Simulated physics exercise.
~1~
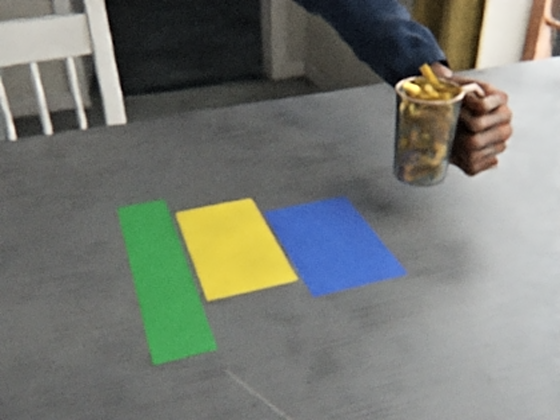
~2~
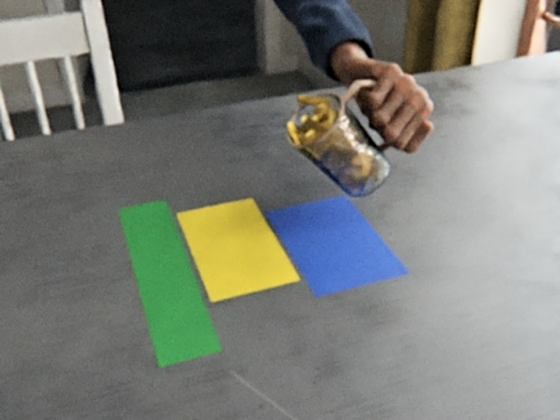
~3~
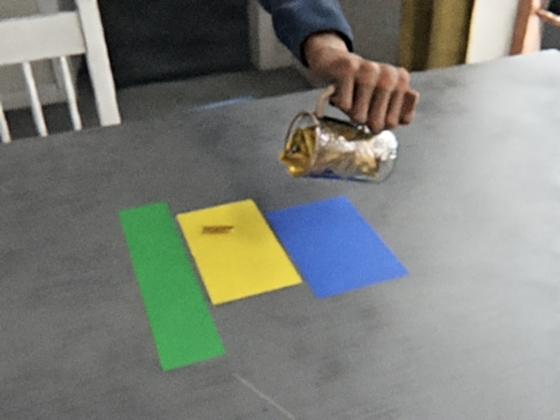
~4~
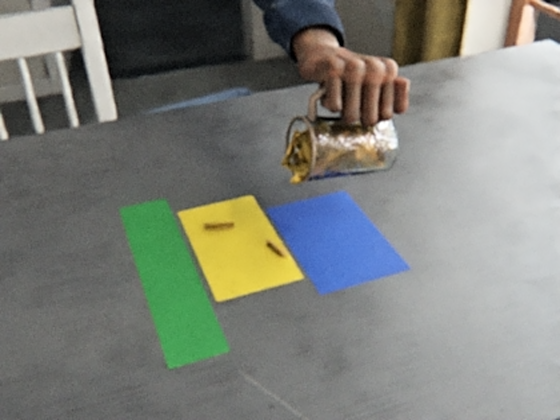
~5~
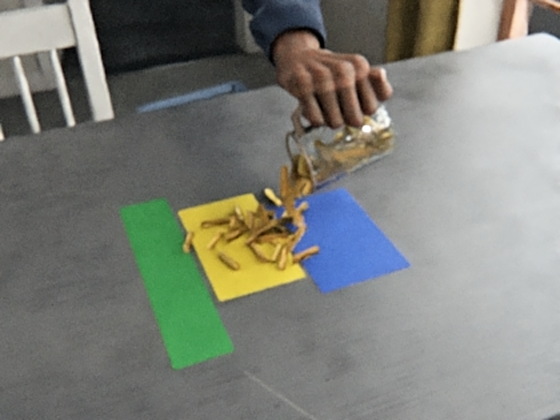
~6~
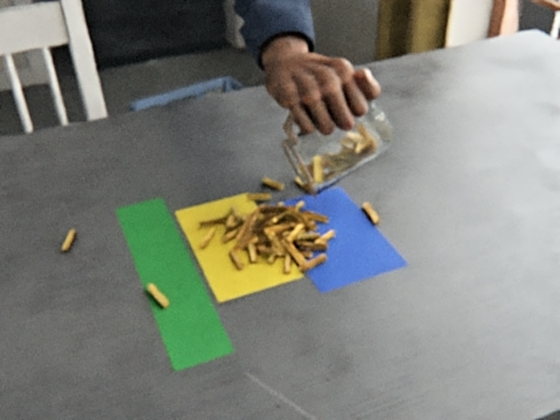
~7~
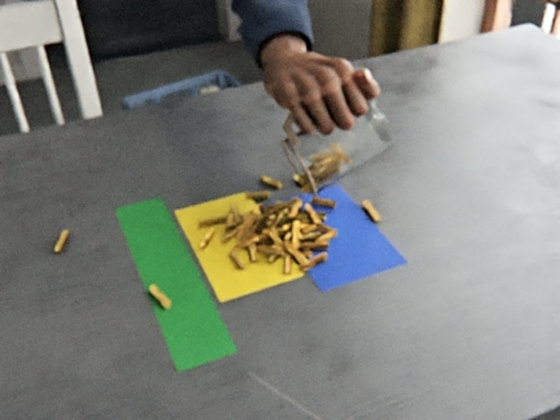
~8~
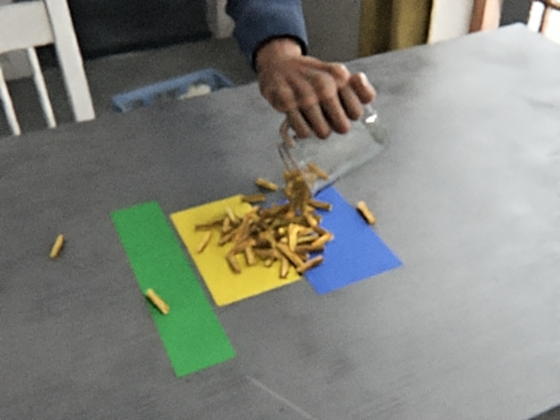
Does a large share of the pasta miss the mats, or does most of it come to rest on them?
Most of it comes to rest on the mats, heaped across the yellow and blue ones. Only a small share ends up on the green mat or the bare table.
